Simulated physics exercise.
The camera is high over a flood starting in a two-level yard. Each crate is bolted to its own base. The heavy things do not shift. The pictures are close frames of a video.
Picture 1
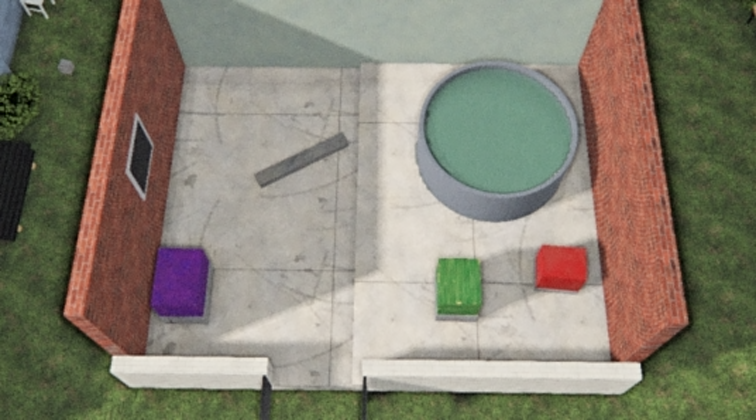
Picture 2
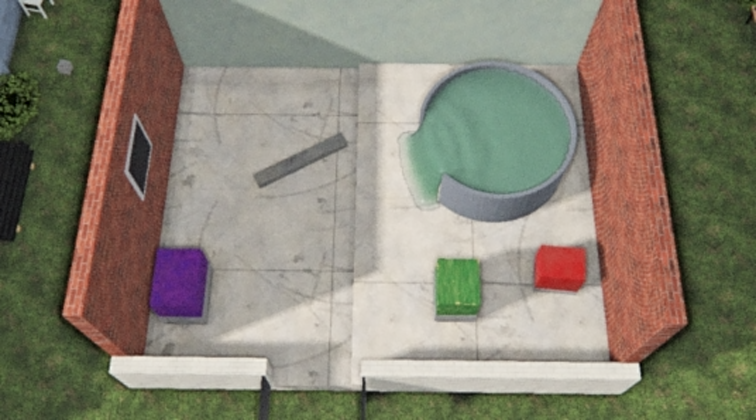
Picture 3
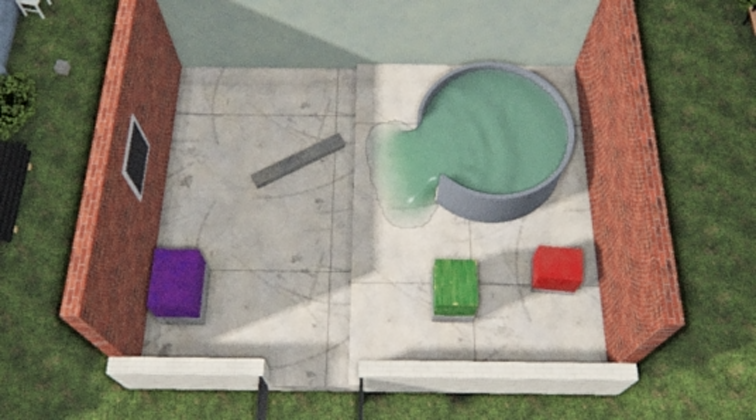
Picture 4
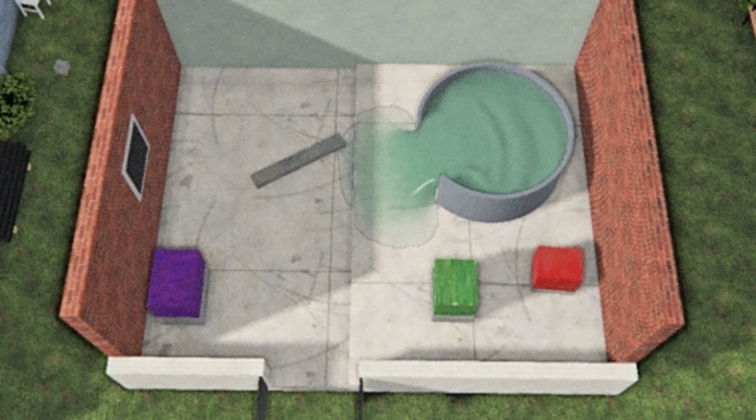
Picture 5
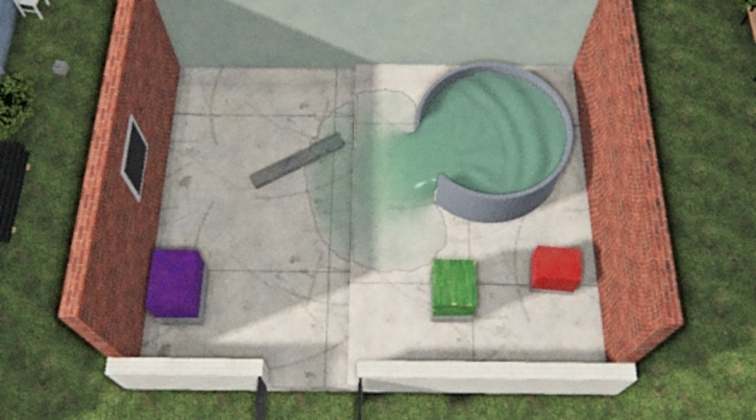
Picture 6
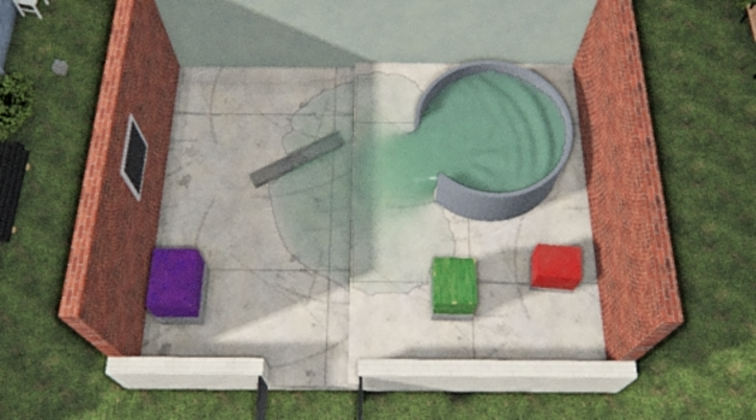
Green water pours from a gap in the left side of a round grey tank in a brick-walled concrete yard, seen from high above. A purple block sits at the lower left, a grey plank lies near the middle, and green and red blocks rest below the tank. The water spreads left in a widening, thinning sheet, reaching around the plank, while the blocks stay still.
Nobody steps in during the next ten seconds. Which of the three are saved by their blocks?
One by one: The purple crate is wetted; the green crate escapes dry; the red crate escapes dry.
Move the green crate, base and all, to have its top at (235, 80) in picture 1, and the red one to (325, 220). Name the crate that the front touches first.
The one in red.
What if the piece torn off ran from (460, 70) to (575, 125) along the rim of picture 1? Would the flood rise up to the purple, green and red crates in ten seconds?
Then: Purple escapes it, green escapes it, red is topped.
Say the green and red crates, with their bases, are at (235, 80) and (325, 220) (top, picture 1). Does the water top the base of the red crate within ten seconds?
Then: Red crate is wetted.
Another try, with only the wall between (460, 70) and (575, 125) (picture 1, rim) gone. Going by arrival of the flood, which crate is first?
The red crate.
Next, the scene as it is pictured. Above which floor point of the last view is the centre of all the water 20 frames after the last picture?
At about (330, 198).
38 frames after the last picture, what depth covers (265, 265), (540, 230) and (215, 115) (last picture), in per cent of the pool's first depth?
In turn 14, 0 and 18 in a hundred.
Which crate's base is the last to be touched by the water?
Last comes the red one.
A moment on, water covers 55 % of the floor; the purple crate water round its plinth, the green crate water round its plinth, the red crate not reached.
Next, water covers 65 % of the floor; the purple crate water round its plinth, the green crate water round its plinth, the red crate not reached.
Then, water covers 65 % of the floor; the purple crate water round its plinth, the green crate water round its plinth, the red crate water round its plinth.
Later, water covers 75 % of the floor; the purple crate water round its plinth, the green crate water round its plinth, the red crate water round its plinth.
In the end, water covers 80 % of the floor; the purple crate was topped, the green crate stayed above the water, the red crate stayed above the water.
